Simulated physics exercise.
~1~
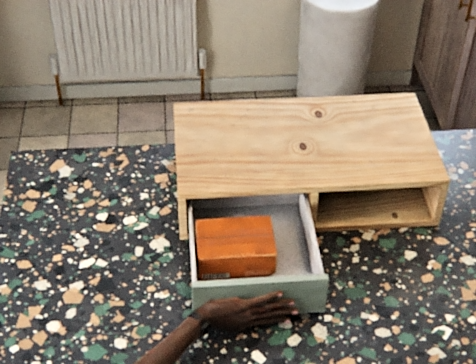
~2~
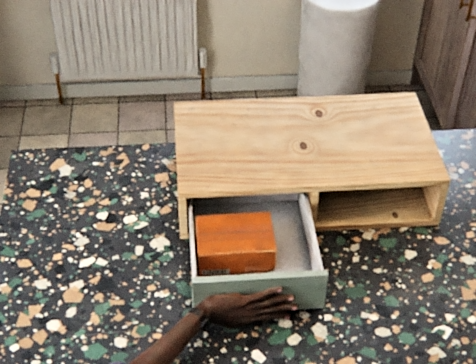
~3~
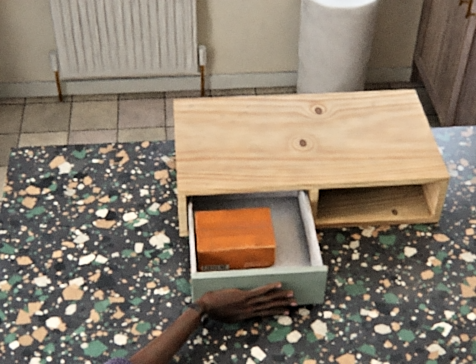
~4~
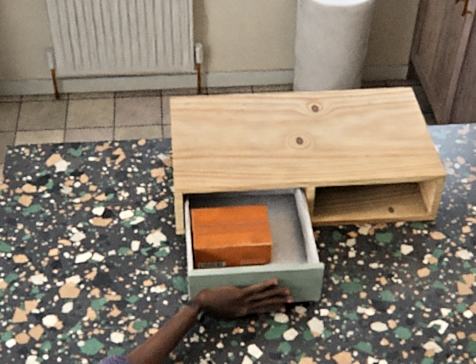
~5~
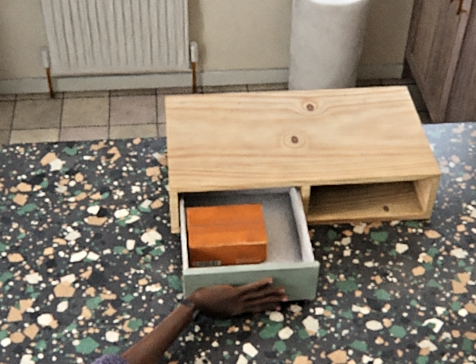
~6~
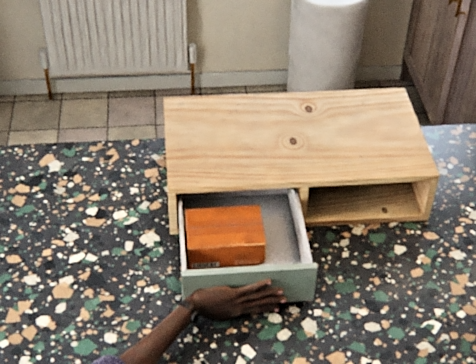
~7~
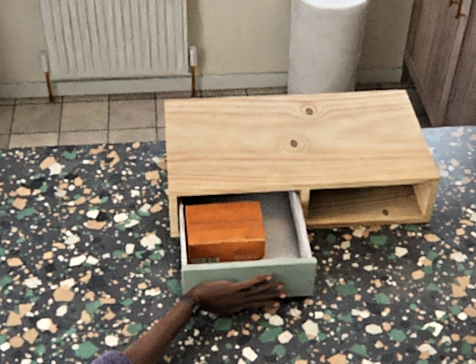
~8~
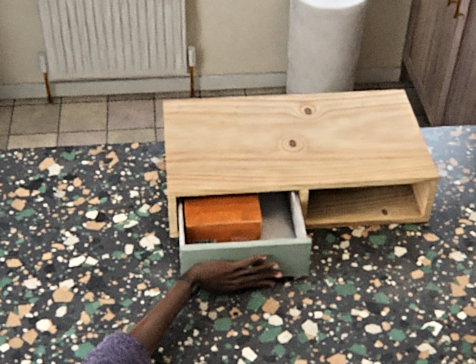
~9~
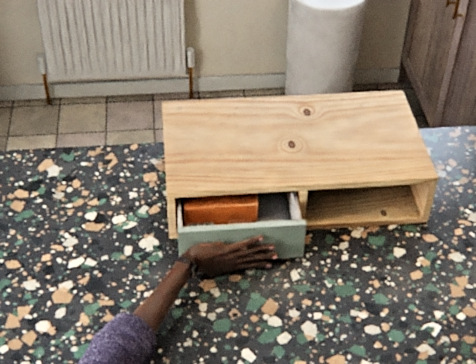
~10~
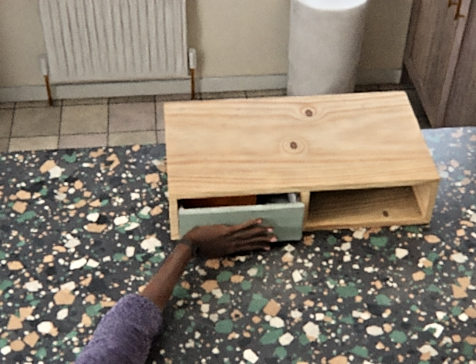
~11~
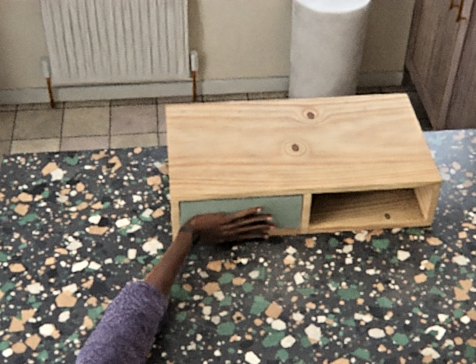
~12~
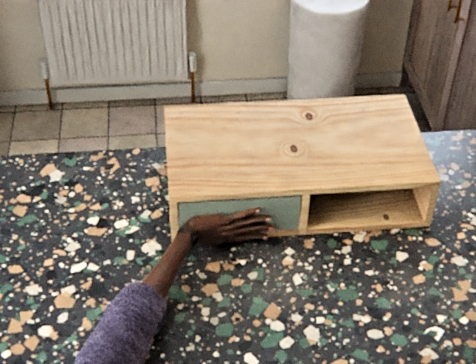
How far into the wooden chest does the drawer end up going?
The drawer goes all the way in, and its green front ends up flush with the front of the chest.
